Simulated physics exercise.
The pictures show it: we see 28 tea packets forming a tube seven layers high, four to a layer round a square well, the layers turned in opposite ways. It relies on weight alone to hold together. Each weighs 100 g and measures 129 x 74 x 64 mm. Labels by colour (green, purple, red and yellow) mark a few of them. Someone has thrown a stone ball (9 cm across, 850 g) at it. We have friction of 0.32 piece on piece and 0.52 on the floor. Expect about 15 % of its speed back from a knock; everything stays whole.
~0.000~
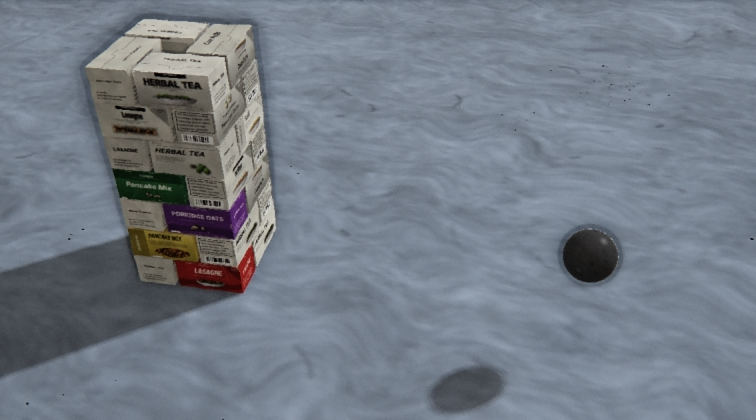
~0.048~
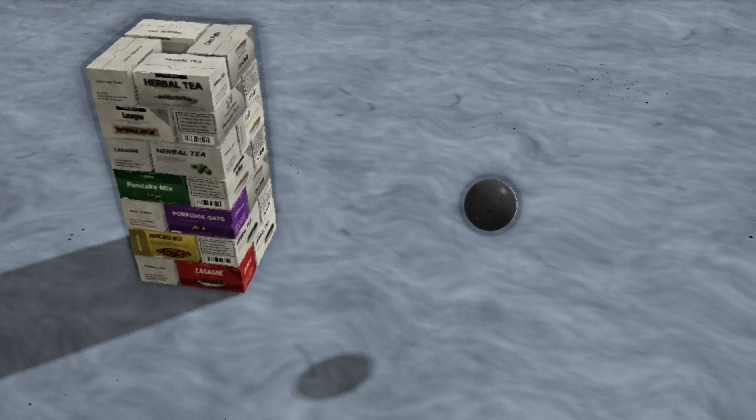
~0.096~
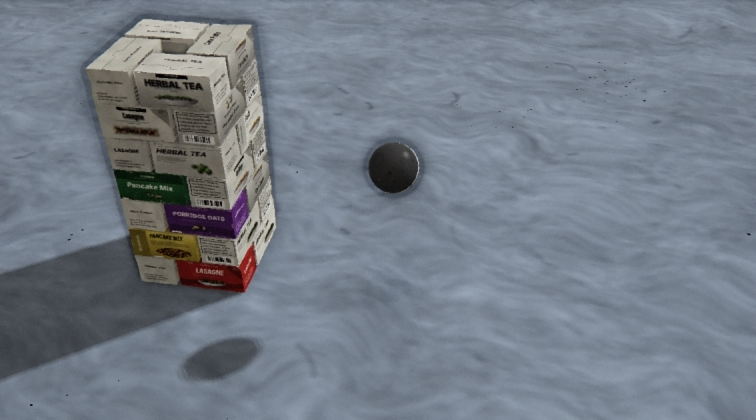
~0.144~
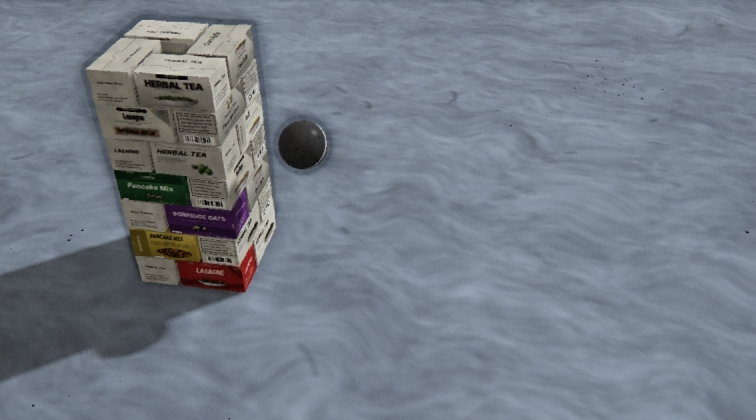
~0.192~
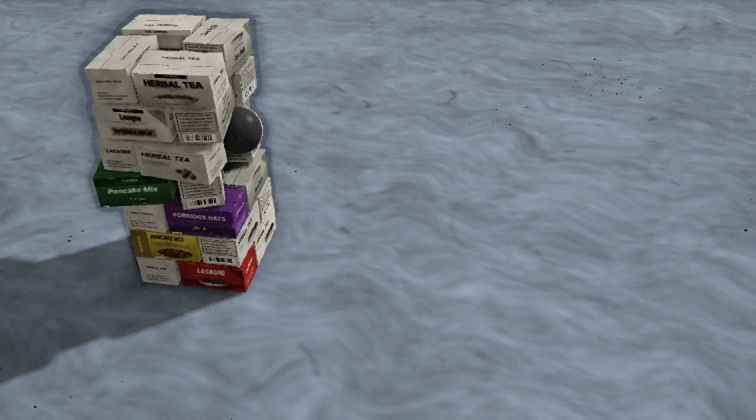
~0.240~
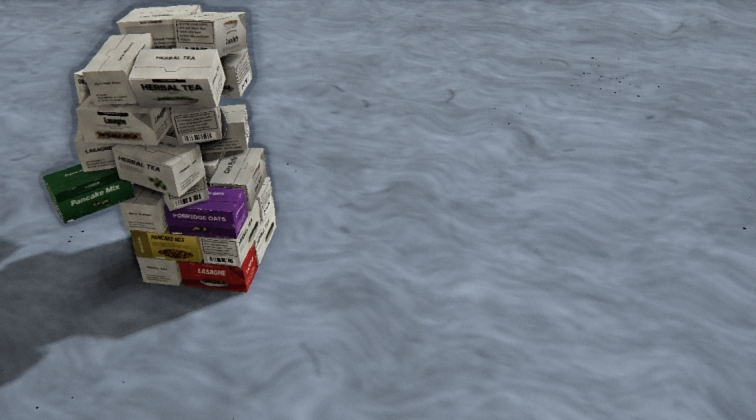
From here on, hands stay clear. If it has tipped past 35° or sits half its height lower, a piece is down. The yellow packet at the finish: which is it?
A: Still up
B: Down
(A) Still up.
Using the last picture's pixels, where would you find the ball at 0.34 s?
(141, 127), more or less.
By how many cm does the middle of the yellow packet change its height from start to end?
It finishes some 0 cm lower than at the start.
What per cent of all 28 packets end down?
That comes to around 70 percent.
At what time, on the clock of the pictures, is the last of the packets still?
At roughly 2.0 seconds.
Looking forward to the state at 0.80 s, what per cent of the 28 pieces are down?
70 %.
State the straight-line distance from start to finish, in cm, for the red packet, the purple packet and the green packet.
Red 0, purple 0, green 50.
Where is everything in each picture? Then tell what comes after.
In the first frame (pixels give the middle of a visible side; the camera moves round a little), ball (590, 256) 60 cm from contact, 3.8 m/s; yellow packet (162, 246); purple packet (198, 223); red packet (209, 278); none has stirred.
In the second frame, ball (491, 205) 43 cm from contact, 3.6 m/s; yellow packet (163, 246).
In the third frame, ball (394, 168) 26 cm from contact, 3.5 m/s; yellow packet (163, 246).
In the fourth frame, ball (303, 145) 9 cm from contact, 3.5 m/s; yellow packet (164, 246).
In the fifth frame, ball (239, 131) after contact, 1.8 m/s; yellow packet (165, 247); green packet (133, 192) 39 mm from its place; steepest lean 5°, the packet at (174, 92); movement in 16 of them.
In the sixth frame, ball after contact, 1.7 m/s; yellow packet (165, 247); green packet (96, 196) 12 cm from its place; purple packet (200, 224); steepest lean 16°, the packet at (233, 35); movement in 18 of them.
After 0.34 s, ball still moving; 9 of the 28 packets down; yellow packet unmoved; green packet 14° from how it stood, 57 mm lower.
After 0.50 s, ball still moving; 15 of the 28 packets down; yellow packet unmoved; green packet 8° from how it stood, 18 cm lower.
After 0.80 s, ball still moving; 19 of the 28 packets down; yellow packet unmoved; green packet 19 cm lower.
In the end (2.4 s), ball rolling away; 19 of the 28 packets down; yellow packet unmoved; green packet 19 cm lower; purple packet 8 mm from its place. From the last view, middles, yellow packet near (172, 236).
